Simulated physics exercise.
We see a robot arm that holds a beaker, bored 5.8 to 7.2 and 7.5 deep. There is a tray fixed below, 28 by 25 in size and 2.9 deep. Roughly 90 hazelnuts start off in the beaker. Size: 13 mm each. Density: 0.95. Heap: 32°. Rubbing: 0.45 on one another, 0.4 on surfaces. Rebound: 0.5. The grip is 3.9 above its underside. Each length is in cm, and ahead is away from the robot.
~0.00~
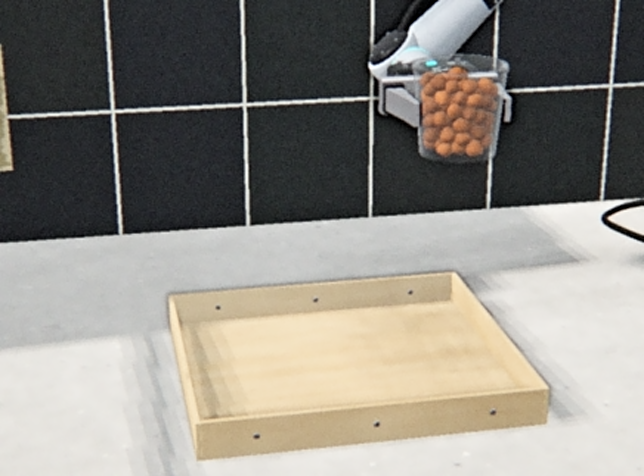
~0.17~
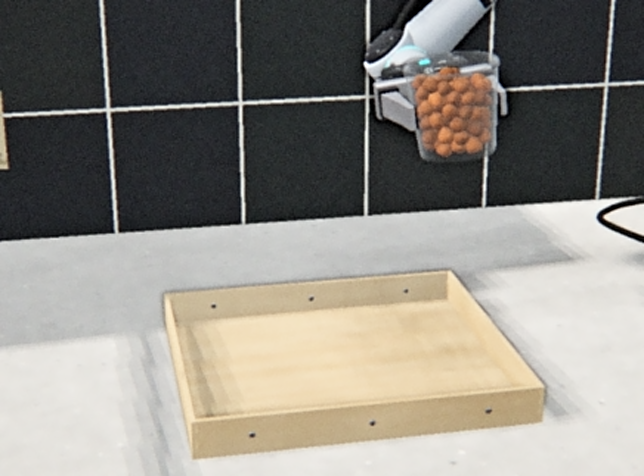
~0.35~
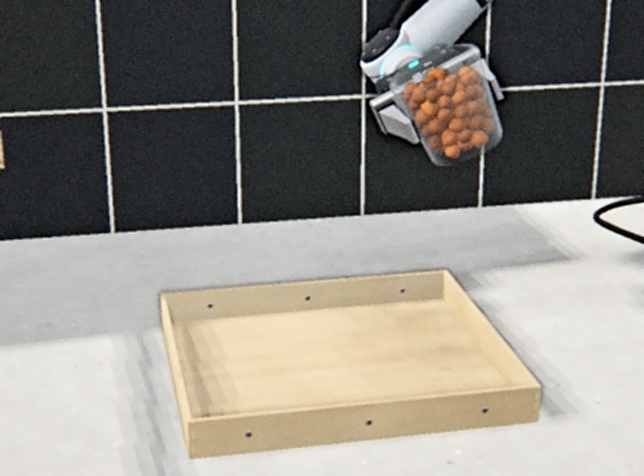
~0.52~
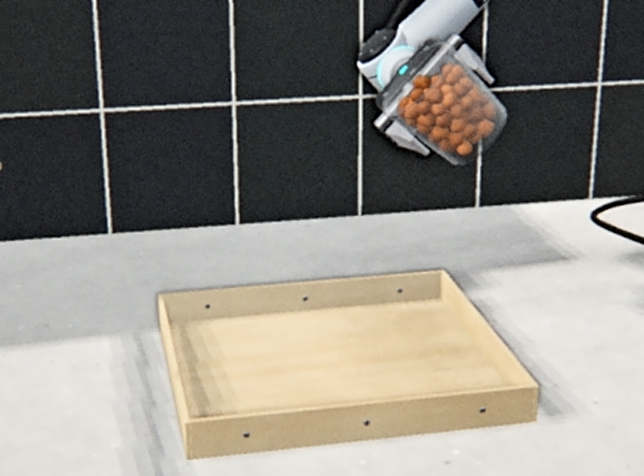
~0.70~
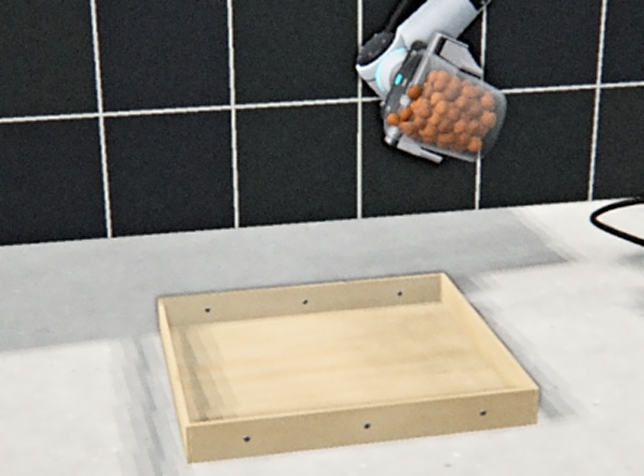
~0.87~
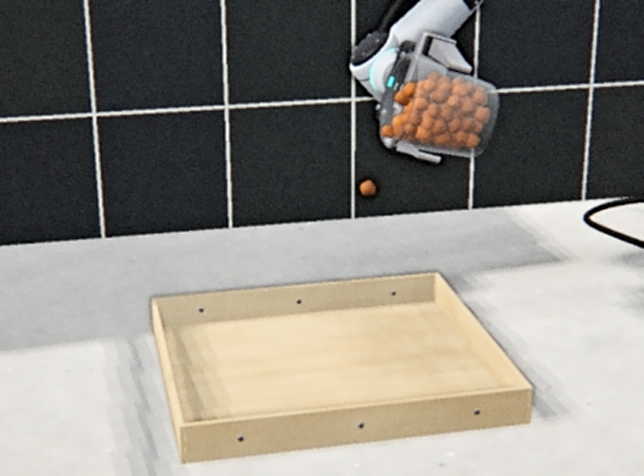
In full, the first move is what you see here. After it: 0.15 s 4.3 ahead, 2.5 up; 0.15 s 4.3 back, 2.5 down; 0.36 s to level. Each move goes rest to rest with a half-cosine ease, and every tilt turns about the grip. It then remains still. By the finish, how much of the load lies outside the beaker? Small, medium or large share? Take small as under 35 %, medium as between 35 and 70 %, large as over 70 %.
A medium share.
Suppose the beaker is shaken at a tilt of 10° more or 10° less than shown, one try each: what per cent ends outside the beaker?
75 and 35 percent.
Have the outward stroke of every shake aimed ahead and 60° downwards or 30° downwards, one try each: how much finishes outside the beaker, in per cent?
Some 10 and 30 per cent.
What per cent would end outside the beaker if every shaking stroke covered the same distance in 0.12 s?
The share would be near 80 %.
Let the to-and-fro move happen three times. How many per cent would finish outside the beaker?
My guess is near 85 per cent.
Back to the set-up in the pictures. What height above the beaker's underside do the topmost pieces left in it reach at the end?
About 5.0 cm.
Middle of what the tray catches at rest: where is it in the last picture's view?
I'd put it at roughly (281, 364).
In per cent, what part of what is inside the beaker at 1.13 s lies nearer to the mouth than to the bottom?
Some 85 percent is in that half.
After 1.13 s, tilted 72° forward, highest piece 25 above the table; 57 in the beaker, 1 in the tray, 32 in flight or on a rim.
After 1.40 s, tilted 21° forward, highest piece 26 above the table; 47 in the tray, 41 in the beaker, 2 in flight or on a rim.
After 1.73 s, level, highest piece 24 above the table; 49 in the tray, 41 in the beaker.
After 2.78 s, level, highest piece 24 above the table; 49 in the tray, 41 in the beaker.
At rest, 49 in the tray, 41 in the beaker. That is 54 % outside the beaker.
